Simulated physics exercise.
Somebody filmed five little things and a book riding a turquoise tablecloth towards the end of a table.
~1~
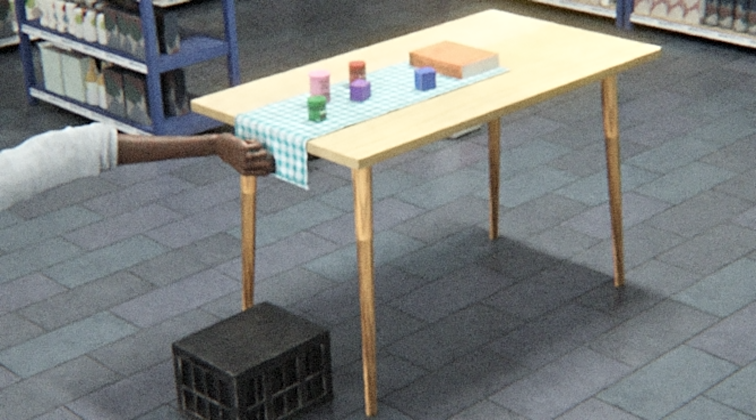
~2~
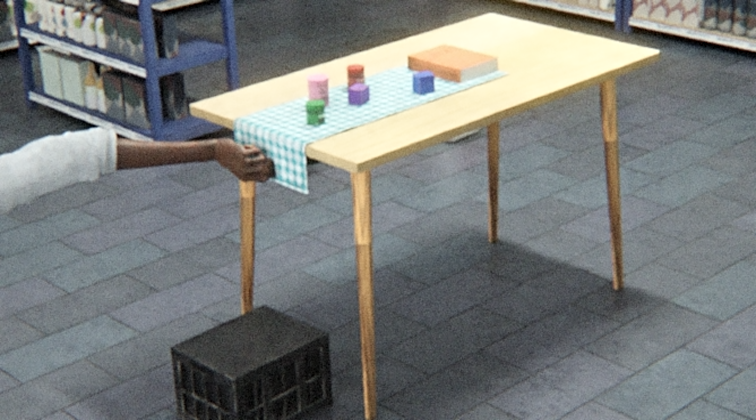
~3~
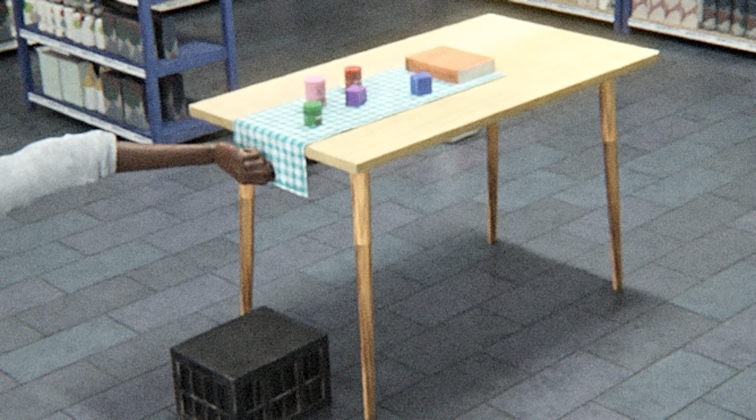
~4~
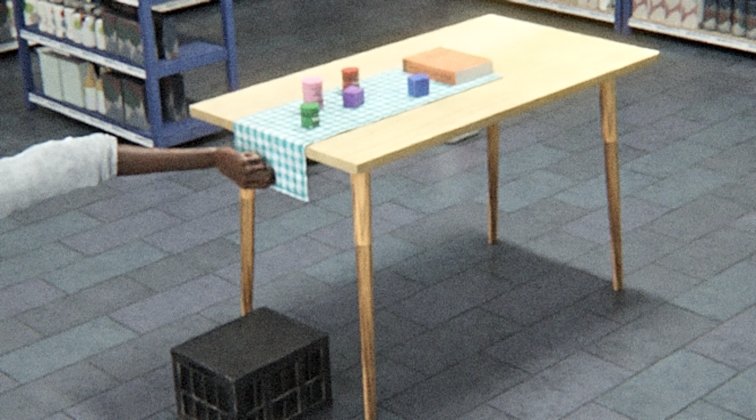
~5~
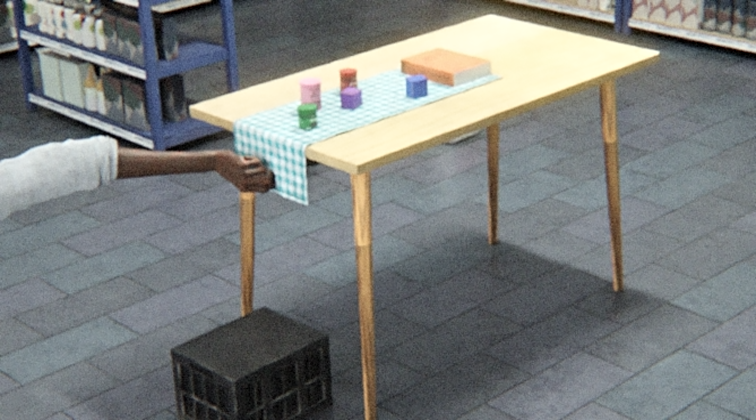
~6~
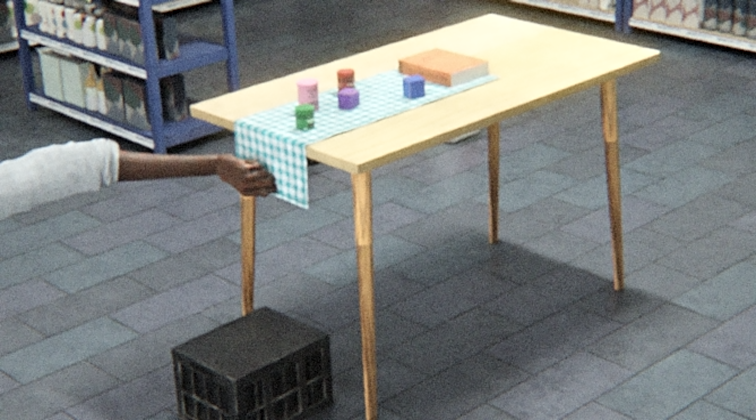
A turquoise checked cloth slides slowly toward the left end of a pale wooden table, drawn by a hand reaching in from the left, in a shop-like room seen from slightly above. On it ride green, pink, red, purple and blue little objects and an orange book, above a black crate on grey tiles. The cloth's hanging edge lowers slightly as they shift left together, the view staying practically still.
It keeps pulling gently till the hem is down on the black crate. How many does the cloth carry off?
Over the edge go four.
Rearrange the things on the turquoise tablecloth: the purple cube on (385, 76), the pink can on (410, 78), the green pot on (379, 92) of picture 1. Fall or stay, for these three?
The purple cube stays on; the pink can survives; the green pot tumbles off.
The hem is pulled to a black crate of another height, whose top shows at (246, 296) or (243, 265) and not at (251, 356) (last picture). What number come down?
In that case 2 and 1.
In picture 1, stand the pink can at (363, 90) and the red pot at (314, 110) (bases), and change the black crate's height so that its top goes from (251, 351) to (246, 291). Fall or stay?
The pink can holds on; the red pot tumbles off.
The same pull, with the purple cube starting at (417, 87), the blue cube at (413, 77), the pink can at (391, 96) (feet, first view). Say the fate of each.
The purple cube does not fall; the blue cube stays on; the pink can goes over.
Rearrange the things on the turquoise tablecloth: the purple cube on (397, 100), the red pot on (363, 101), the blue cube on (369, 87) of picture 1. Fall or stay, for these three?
The purple cube falls; the red pot is carried off; the blue cube is carried off.
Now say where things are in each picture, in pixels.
Hem (308, 189); green pot (317, 99); pink can (319, 73); purple cube (360, 83); red pot (357, 63); blue cube (425, 70); top of the crate (251, 351), in the first picture.
Hem (308, 194); green pot (315, 103), in the second picture.
Hem (308, 197); pink can (315, 78), in the third picture.
Hem (308, 201); purple cube (353, 89); top of the crate (250, 356), in the fourth picture.
Hem (308, 205); red pot (348, 70), in the fifth picture.
Hem (308, 209); green pot (304, 107); pink can (307, 82); purple cube (348, 91); red pot (346, 71); blue cube (414, 78), in the sixth picture.
Early on, hem near (276, 274); green pot and pink can gone.
Midway, hem on the crate; green pot, pink can and purple cube gone.
Finally, hem on the crate; green pot, pink can, purple cube and red pot gone. The table loses four.
